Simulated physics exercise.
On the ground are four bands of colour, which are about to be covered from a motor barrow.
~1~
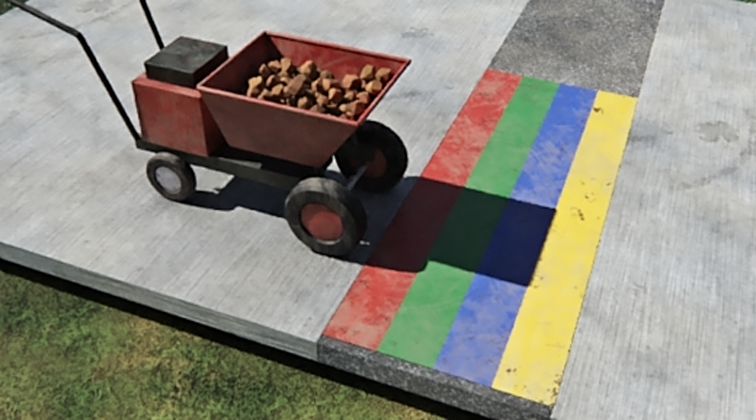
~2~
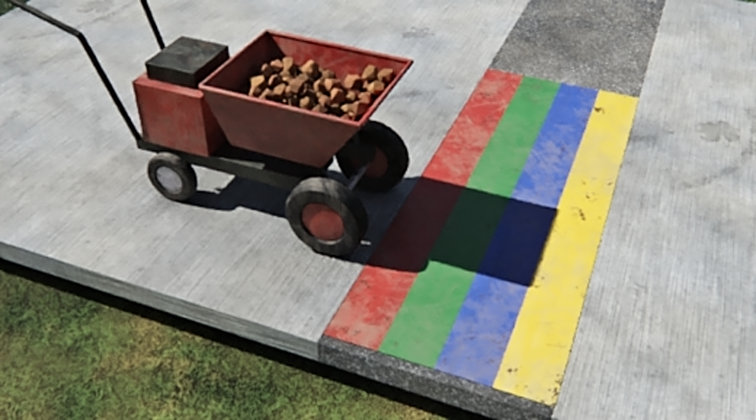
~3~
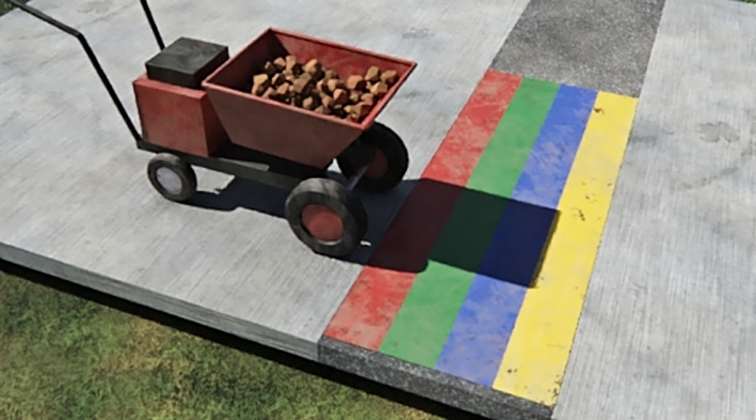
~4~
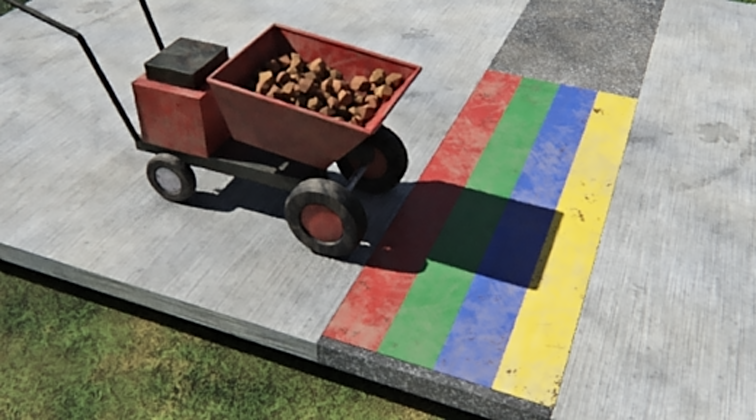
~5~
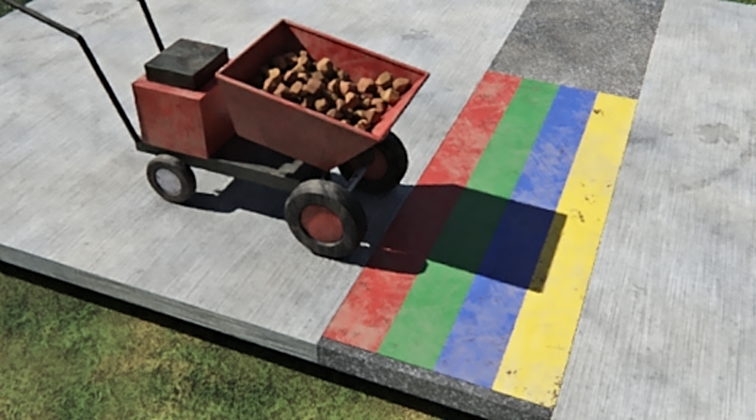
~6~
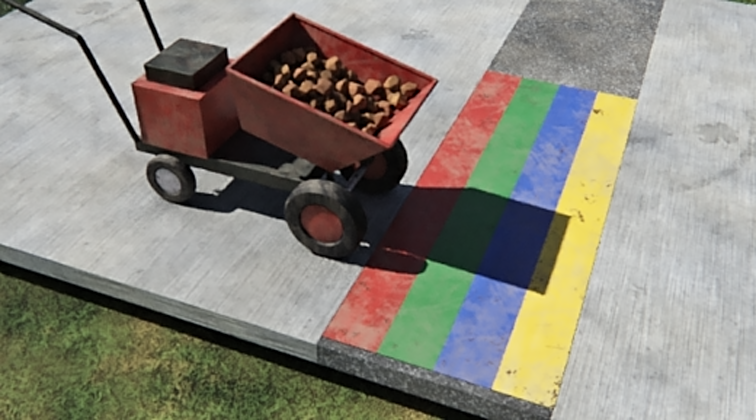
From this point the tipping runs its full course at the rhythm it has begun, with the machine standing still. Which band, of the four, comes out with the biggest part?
The blue band comes out ahead.
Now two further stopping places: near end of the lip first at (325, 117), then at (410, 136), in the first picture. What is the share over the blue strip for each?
Roughly 30 per cent first, then roughly 20 per cent.
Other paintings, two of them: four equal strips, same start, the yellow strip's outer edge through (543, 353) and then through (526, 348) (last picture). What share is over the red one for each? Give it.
Close to 0 percent, and close to 0 percent.
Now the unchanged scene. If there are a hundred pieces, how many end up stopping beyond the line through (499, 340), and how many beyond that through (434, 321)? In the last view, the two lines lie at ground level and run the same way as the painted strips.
About 30 percent, then about 80 percent.
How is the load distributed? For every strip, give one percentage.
Red: About 0; green: About 20; blue: About 40; yellow: About 20.
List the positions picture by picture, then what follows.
In the first frame, lip of the skip near (358, 125), level; top of the load near (308, 96), clay clods; red strip near (375, 297); green strip near (428, 312); blue strip near (482, 328); yellow strip near (539, 345).
In the second frame, lip of the skip near (361, 126), level; top of the load near (307, 91).
In the third frame, lip of the skip near (365, 129), tipped barely; top of the load near (294, 83).
In the fourth frame, lip of the skip near (371, 133), tipped a little; top of the load near (299, 82).
In the fifth frame, lip of the skip near (380, 140), tipped a little; top of the load near (284, 92).
In the sixth frame, lip of the skip near (389, 147), tipped clearly; top of the load near (292, 89); red strip near (375, 298); green strip near (428, 314); blue strip near (482, 330); yellow strip near (539, 346).
Shortly afterwards, skip tipped steeply; the whole lot in the skip.
Next, skip tipped right over; the bulk in the skip; a little over the green strip; a little over the blue strip.
Some moments later, skip tipped right over; near a quarter in the skip; near a quarter over the green strip; near a third over the blue strip; near a quarter over the yellow strip; a little off the paint.
In the end, skip tipped right over; a little in the skip; none at all over the red strip; near a quarter over the green strip; near a third over the blue strip; near a quarter over the yellow strip; a little off the paint.
